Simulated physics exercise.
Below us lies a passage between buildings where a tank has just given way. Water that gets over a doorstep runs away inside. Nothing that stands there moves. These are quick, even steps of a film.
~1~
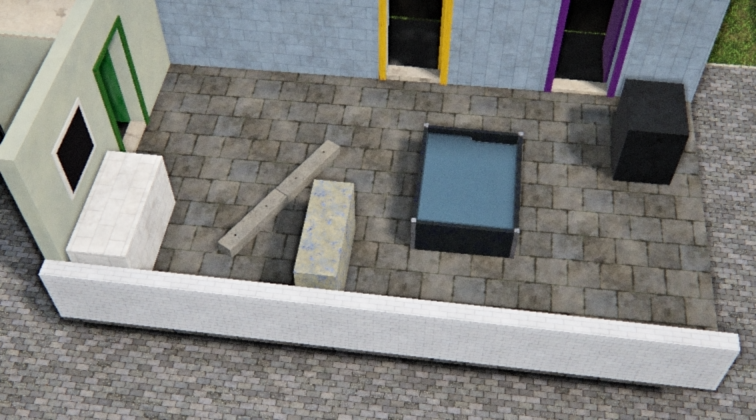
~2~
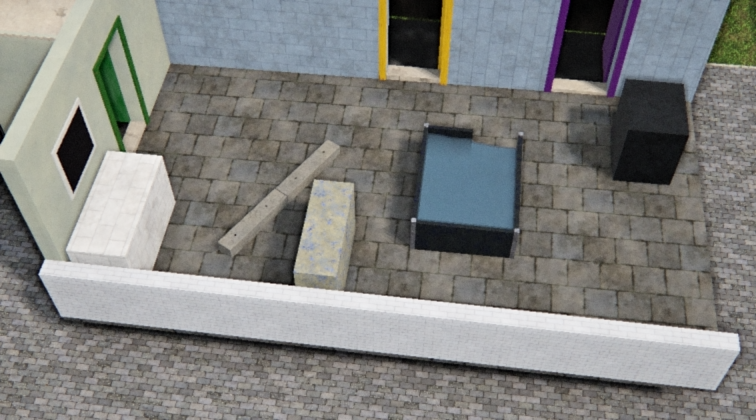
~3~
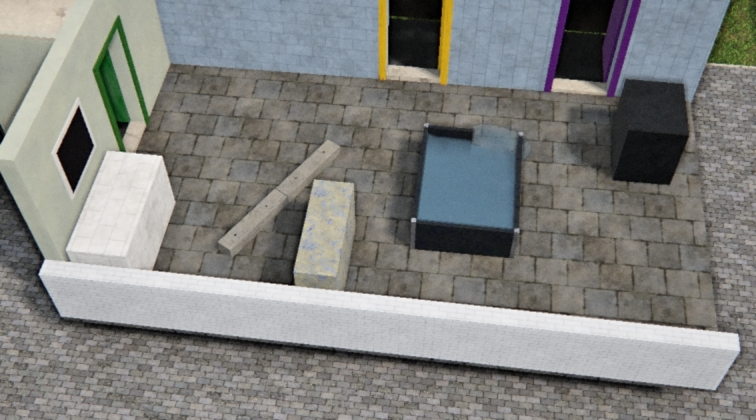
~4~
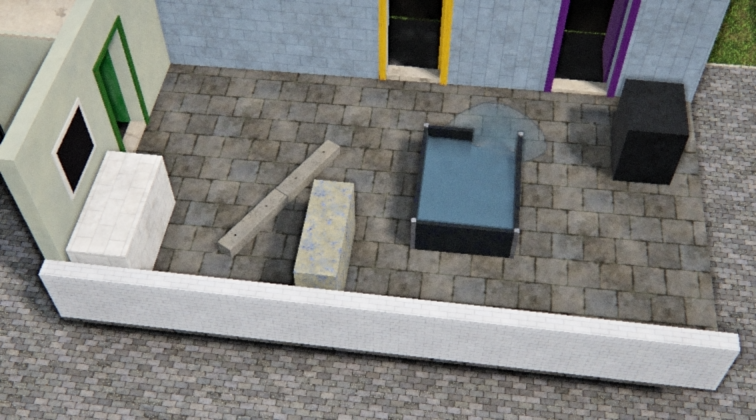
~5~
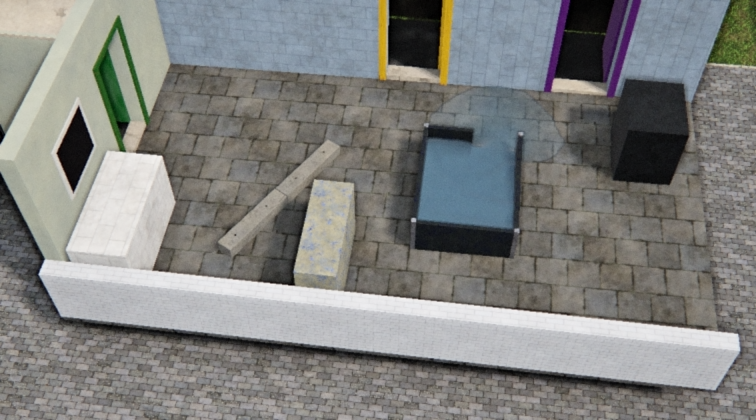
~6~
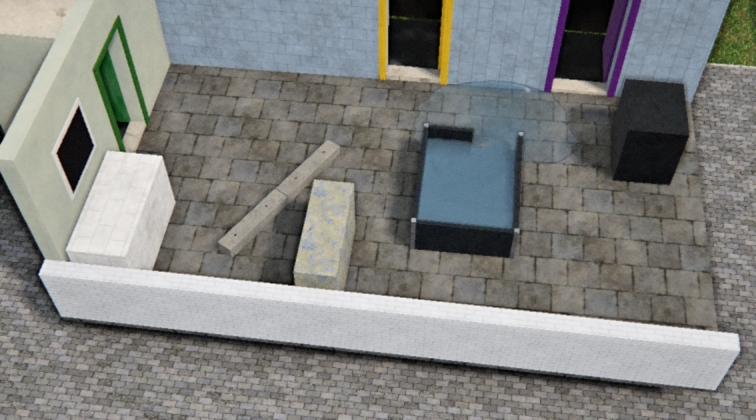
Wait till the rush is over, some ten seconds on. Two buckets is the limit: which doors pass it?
The yellow door stays under that; the green door stays under that; the purple door takes more than that.
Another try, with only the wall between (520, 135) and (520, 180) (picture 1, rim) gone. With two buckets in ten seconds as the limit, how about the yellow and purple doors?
In short: Yellow keeps below it; purple lets more in.
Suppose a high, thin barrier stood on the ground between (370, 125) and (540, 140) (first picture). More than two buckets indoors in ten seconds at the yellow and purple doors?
One by one: Yellow door keeps below it; purple door keeps below it.
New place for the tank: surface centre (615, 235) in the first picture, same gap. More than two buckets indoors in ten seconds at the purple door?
Then: Purple door takes less.
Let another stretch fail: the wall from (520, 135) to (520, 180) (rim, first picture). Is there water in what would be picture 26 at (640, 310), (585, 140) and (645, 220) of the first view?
In that order: Flooded, awash, awash.
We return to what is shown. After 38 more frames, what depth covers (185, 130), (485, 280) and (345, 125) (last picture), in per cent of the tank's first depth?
In that order: 8, 0 and 4 per cent.
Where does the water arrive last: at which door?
The green door.
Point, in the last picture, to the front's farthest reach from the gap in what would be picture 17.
Close to (284, 74).
A moment on, water covers 10 % of the floor; the yellow door wet at the sill, nothing in, the green door not reached, the purple door under two buckets in.
Next, water covers 20 % of the floor; the yellow door under two buckets in, the green door not reached, the purple door under two buckets in.
Then, water covers 35 % of the floor; the yellow door under two buckets in, the green door not reached, the purple door over two buckets in.
Later, water covers 40 % of the floor; the yellow door under two buckets in, the green door wet at the sill, nothing in, the purple door over two buckets in.
In the end, water covers 55 % of the floor; the yellow door under two buckets in, the green door wet at the sill, nothing in, the purple door over two buckets in.
